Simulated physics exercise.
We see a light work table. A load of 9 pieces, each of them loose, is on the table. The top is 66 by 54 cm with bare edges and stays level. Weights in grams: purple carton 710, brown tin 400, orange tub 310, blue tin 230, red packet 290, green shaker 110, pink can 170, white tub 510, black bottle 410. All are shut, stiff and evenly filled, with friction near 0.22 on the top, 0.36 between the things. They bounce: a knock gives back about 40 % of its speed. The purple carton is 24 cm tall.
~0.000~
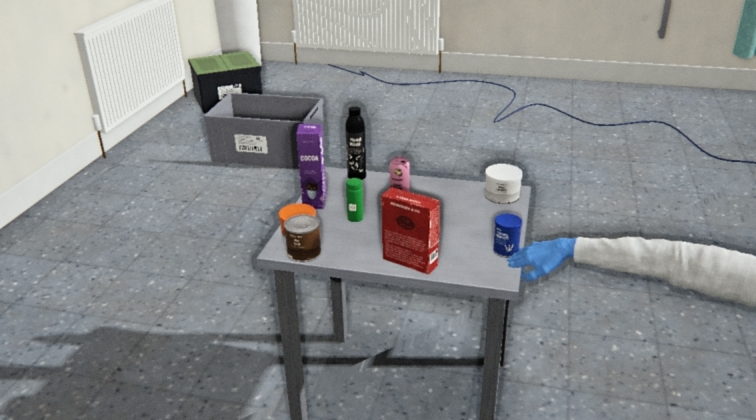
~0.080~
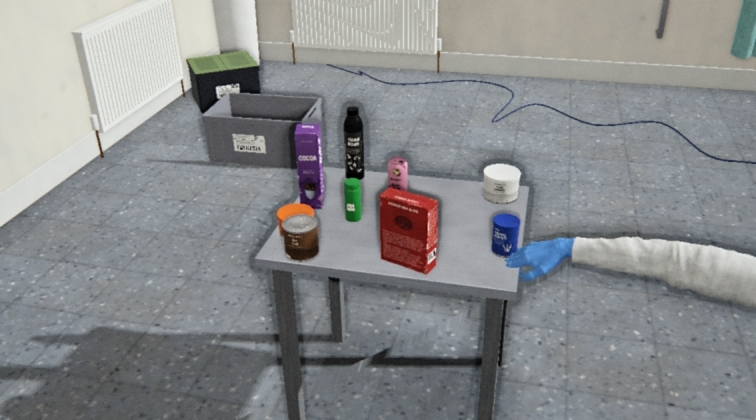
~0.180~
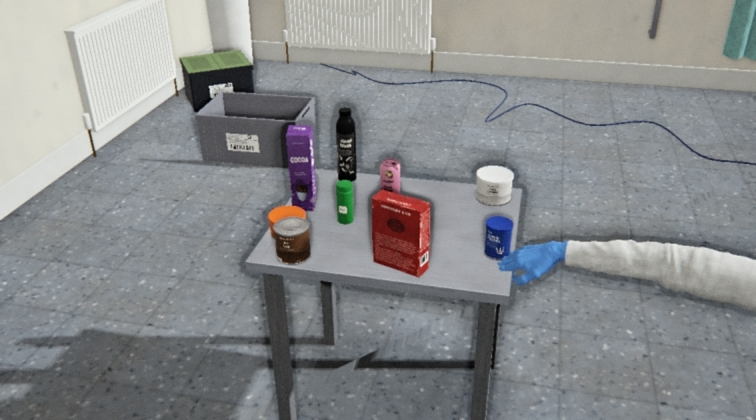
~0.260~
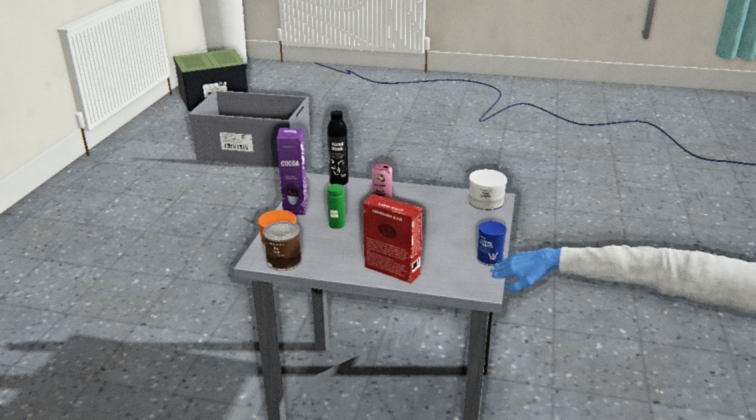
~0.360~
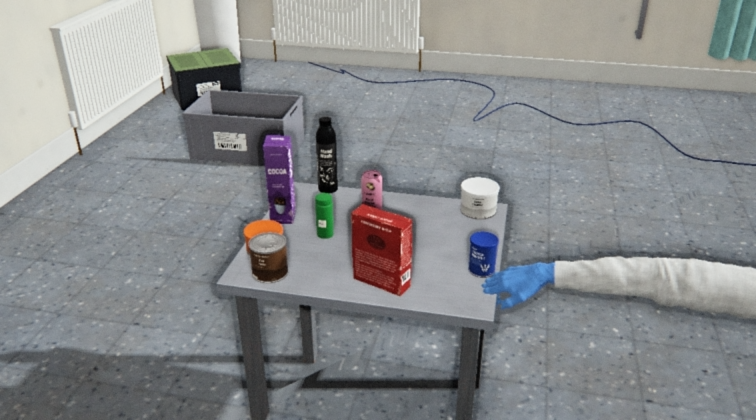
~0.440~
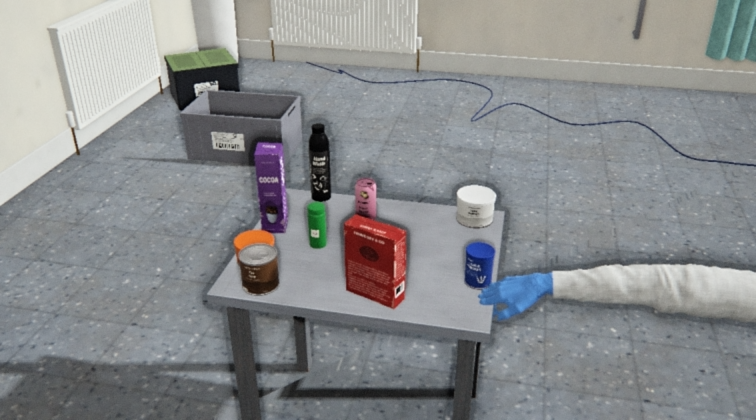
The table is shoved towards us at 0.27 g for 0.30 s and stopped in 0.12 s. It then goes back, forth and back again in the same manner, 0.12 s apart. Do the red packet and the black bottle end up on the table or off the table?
The red packet falls off the table and the black bottle stays on the table.
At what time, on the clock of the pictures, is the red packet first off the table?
Near 0.7 s.
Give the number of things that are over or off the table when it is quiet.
That comes to 3.
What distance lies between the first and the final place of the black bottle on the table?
About 11 cm.
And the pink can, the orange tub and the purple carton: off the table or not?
The pink can is still on the table; the orange tub finishes off the table; the purple carton ends on the table.
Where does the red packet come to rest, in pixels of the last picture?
Near (386, 372).
Around 0.84 s, table shifted 9 cm; brown tin and red packet now off the table; black bottle shifted 10 cm near (315, 169); orange tub shifted 10 cm.
Around 1.34 s, table shifted 5 cm; black bottle shifted 6 cm near (323, 158); orange tub shifted 7 cm; blue tin shifted 5 cm.
Around 2.04 s, table shifted 1 cm; orange tub now off the table; black bottle shifted 16 cm near (317, 167); purple carton shifted 15 cm.
Finally (2.8 s), off the table, brown tin, orange tub and red packet; not toppled but over 5 cm from the start, purple carton, blue tin, green shaker, pink can, white tub and black bottle. In the last view, red packet near (386, 372), black bottle near (323, 158).
